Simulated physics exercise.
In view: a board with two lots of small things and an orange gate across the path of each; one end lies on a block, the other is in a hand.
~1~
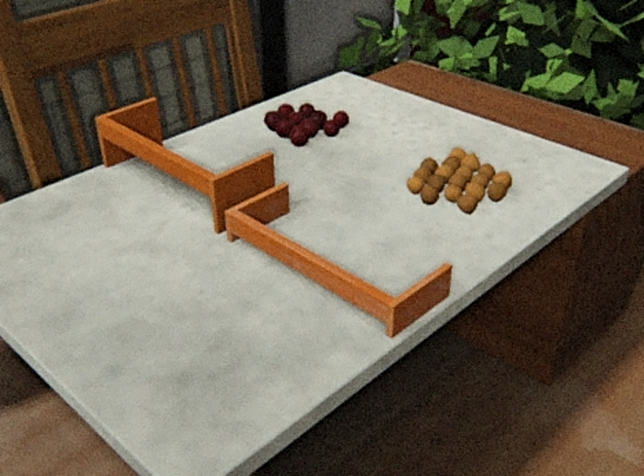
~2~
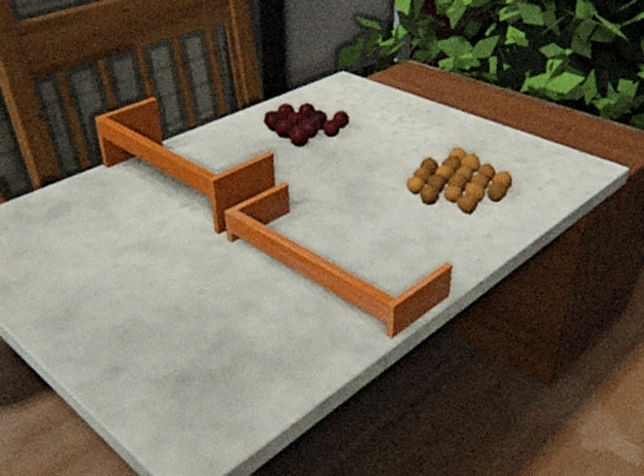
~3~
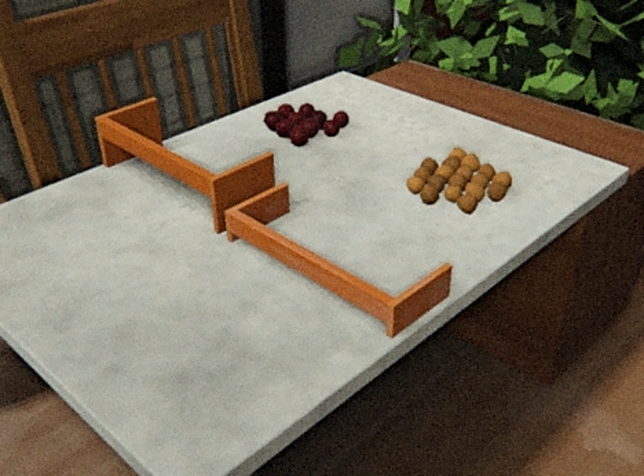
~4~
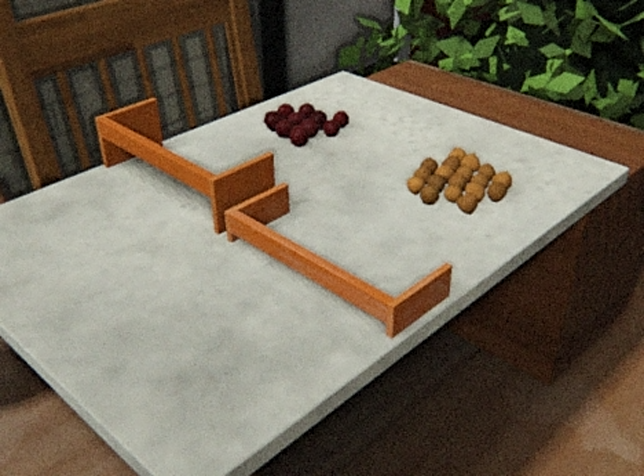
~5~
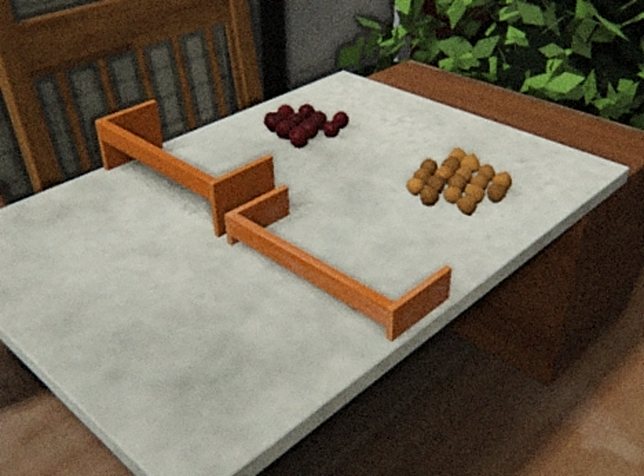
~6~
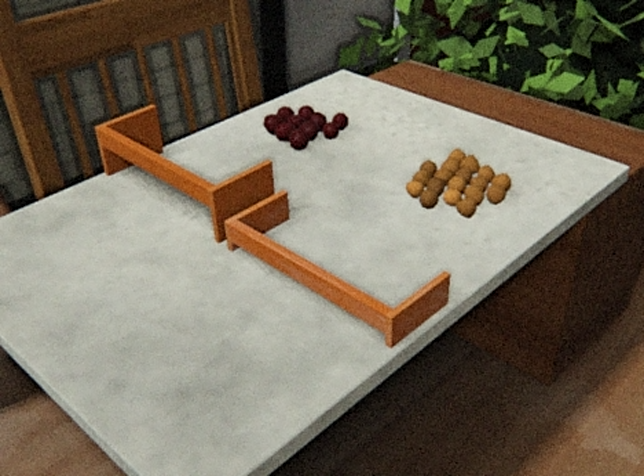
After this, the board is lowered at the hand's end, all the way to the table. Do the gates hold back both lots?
The front handful cannot fit through and the back handful gets through the slot.
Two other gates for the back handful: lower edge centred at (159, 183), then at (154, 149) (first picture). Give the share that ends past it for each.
Roughly 0 per cent, and 100 per cent.
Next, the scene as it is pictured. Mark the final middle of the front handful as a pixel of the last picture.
Roughly at (343, 365).
Then, 0.75 s after the last picture, board sloping at 17°; front handful on its way down; back handful on its way down.
Then, 1.40 s after the last picture, board sloping at 29°; front handful has reached its gate; back handful all past its gate.
Then, 1.97 s after the last picture, board resting at 30°; front handful has reached its gate; back handful all past its gate.
At rest, board resting at 30°; front handful gathered behind its gate; back handful all past its gate.
